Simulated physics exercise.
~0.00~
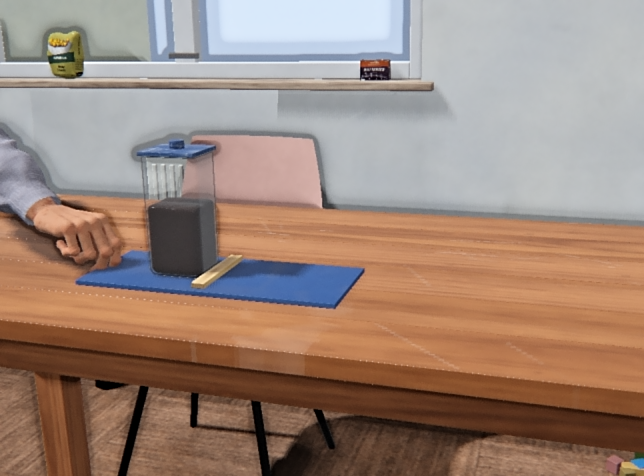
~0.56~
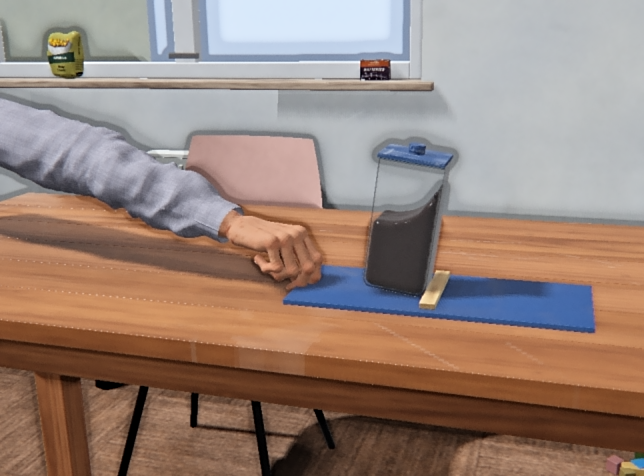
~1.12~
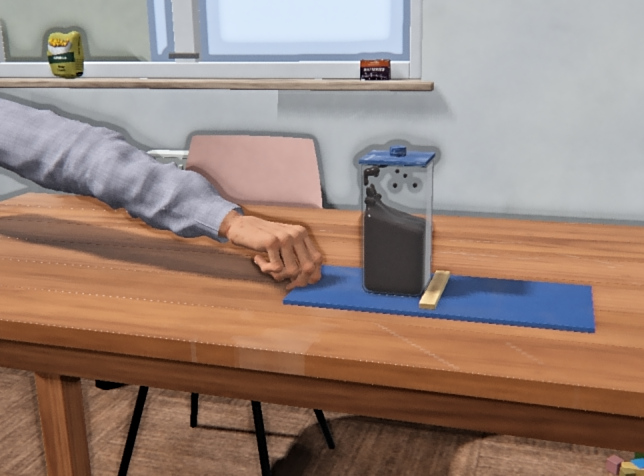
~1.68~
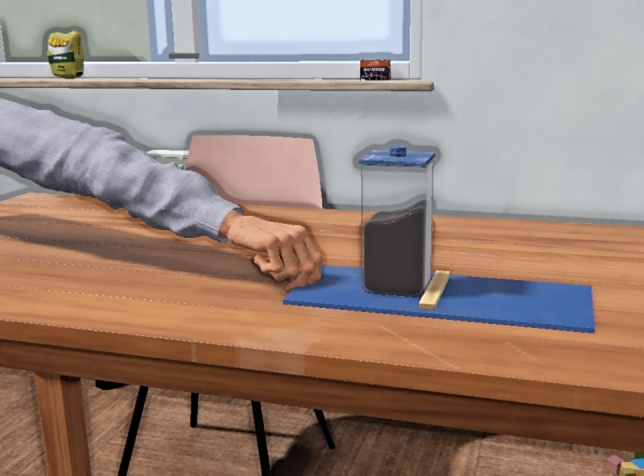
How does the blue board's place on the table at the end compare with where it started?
The blue board ends up farther to the right along the wooden table than where it began.
